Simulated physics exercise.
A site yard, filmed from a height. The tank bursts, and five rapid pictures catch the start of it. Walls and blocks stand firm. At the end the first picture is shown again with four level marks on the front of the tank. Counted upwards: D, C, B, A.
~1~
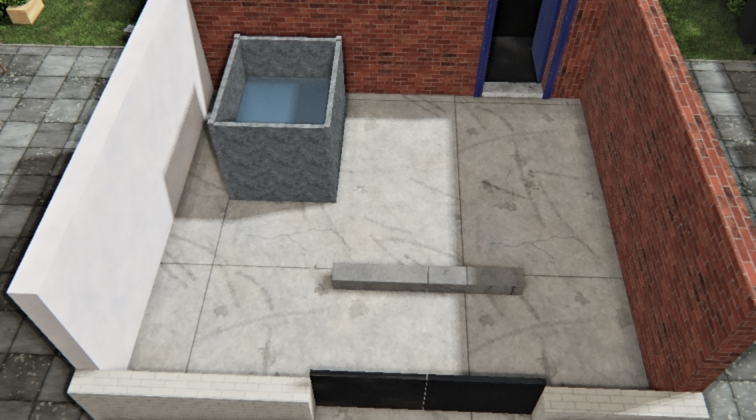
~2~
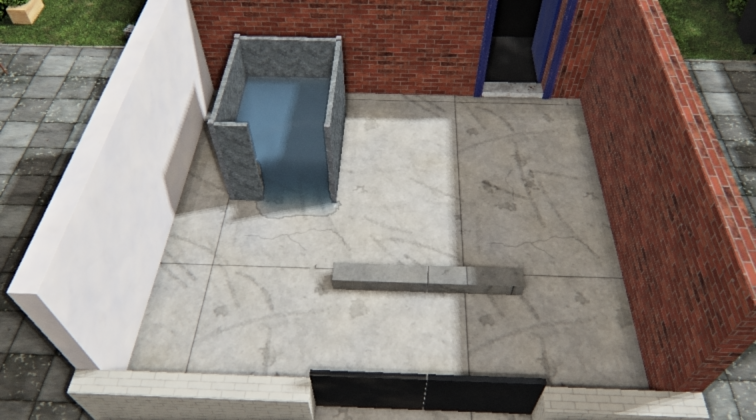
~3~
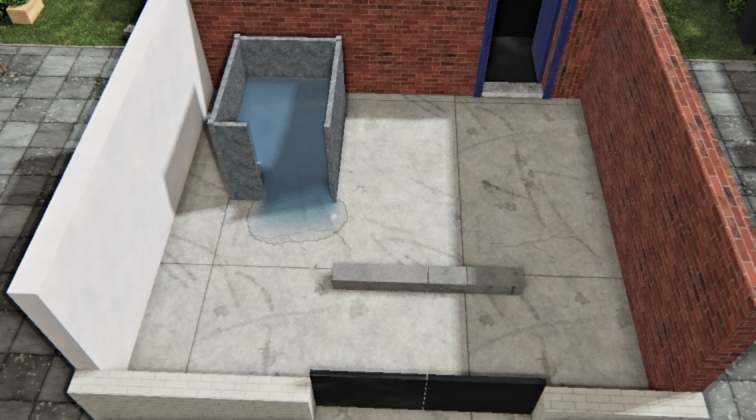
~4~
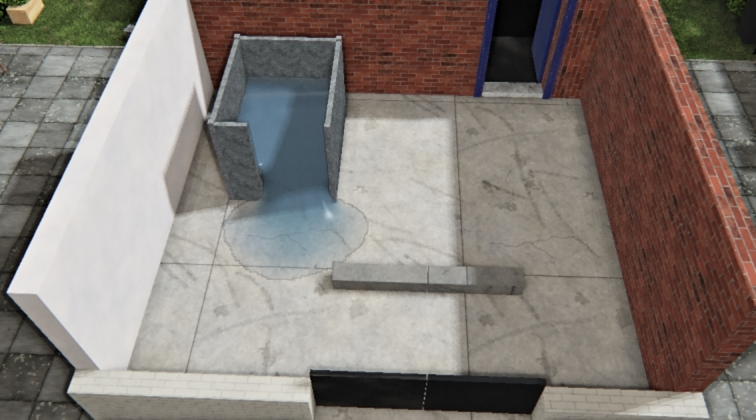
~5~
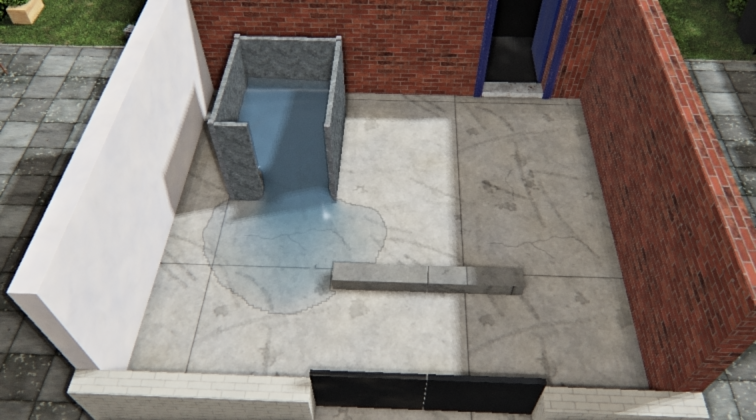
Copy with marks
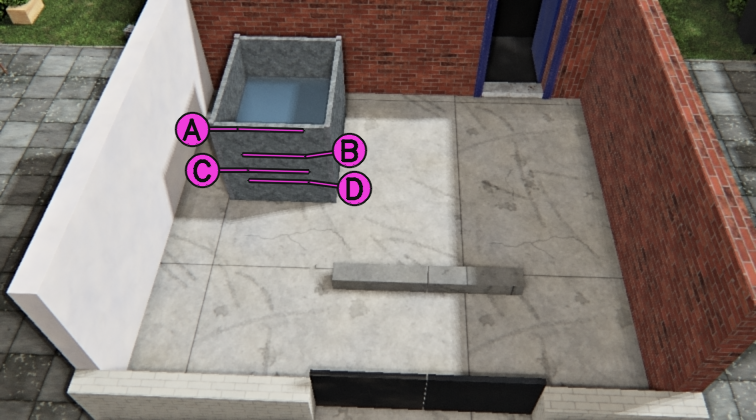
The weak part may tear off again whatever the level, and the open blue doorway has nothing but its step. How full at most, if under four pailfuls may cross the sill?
B will do.
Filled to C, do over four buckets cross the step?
No, that is safe.
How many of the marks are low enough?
Three of the four.
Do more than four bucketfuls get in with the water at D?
No, that is safe.
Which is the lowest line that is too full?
A.
On the marked copy, A at (269, 129); B at (274, 155); C at (277, 170); D at (279, 181); from the bottom up D, C, B, A.
With A, about 12 bucketfuls get in.
With B, a bucket or two gets in.
With C, nothing gets over.
With D, nothing gets over.
